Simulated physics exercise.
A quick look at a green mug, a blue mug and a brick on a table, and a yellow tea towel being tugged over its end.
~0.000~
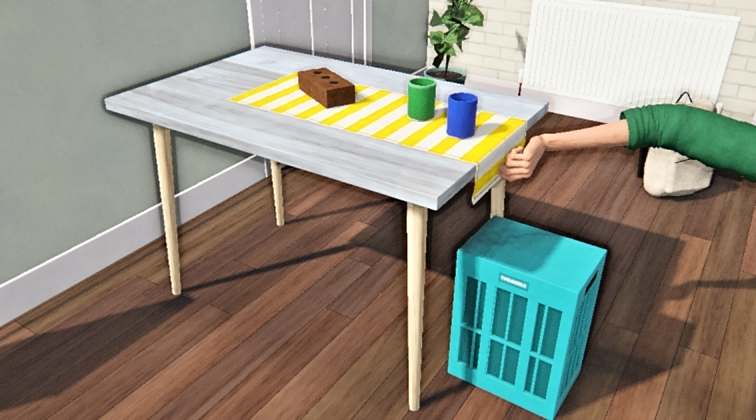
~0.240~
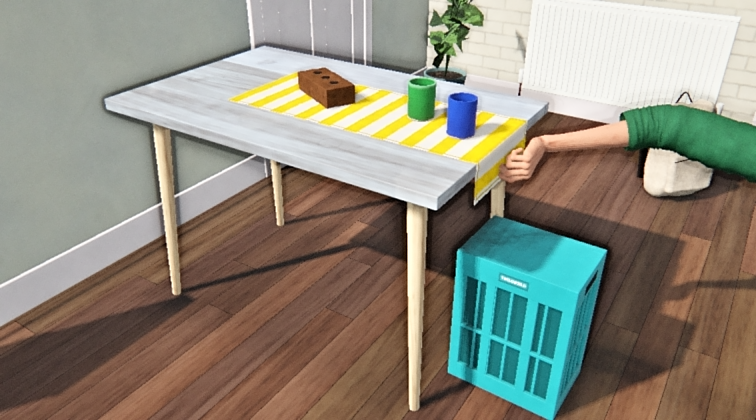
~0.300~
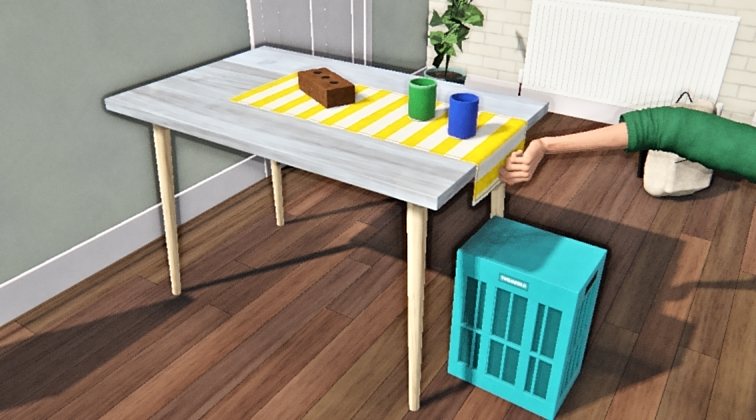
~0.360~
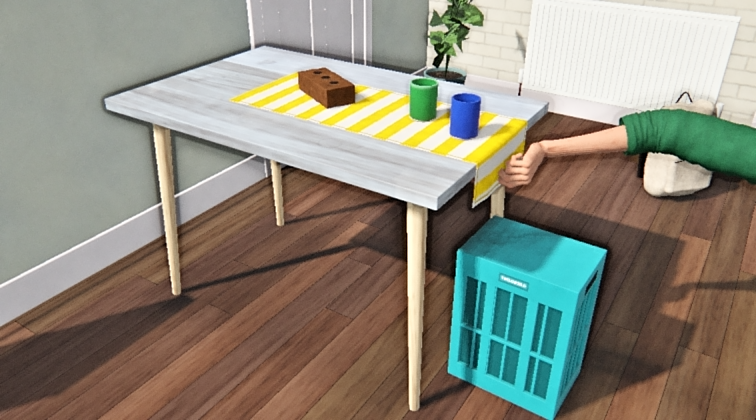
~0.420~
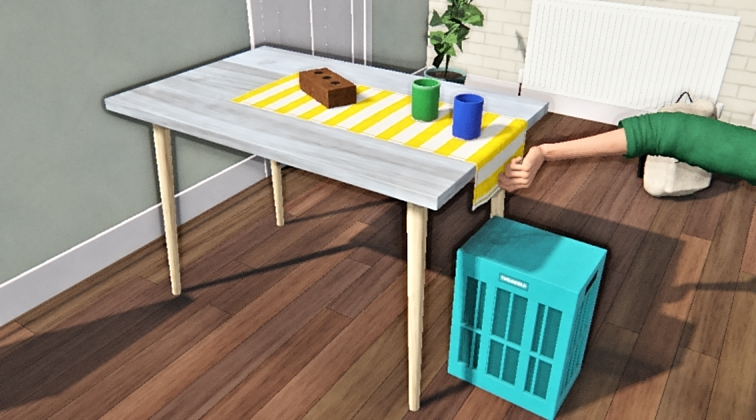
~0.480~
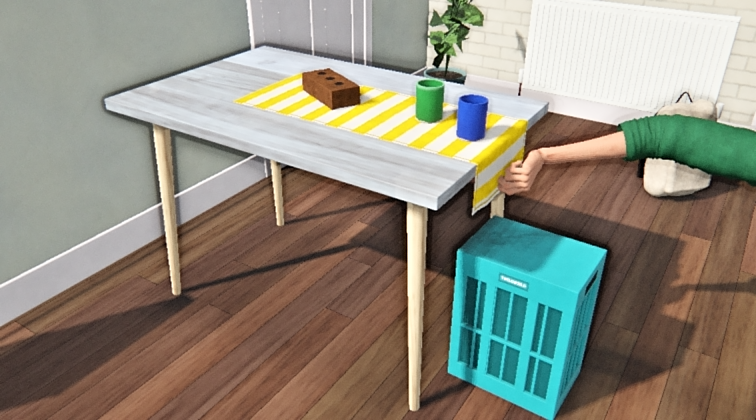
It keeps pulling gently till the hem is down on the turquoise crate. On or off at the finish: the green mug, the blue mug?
Outcome: The green mug stays on the table; the blue mug goes over the edge.
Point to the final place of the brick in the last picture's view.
Around (376, 99).
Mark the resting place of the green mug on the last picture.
Close to (485, 114).
After 0.78 s, hem going down; green mug carried along near (447, 105); blue mug carried along near (493, 122).
After 1.18 s, hem on the crate; green mug carried along near (471, 111); blue mug over the edge.
In the end, hem on the crate; green mug carried along near (485, 114); blue mug over the edge. The green mug remains up there and the blue mug is carried off the end.
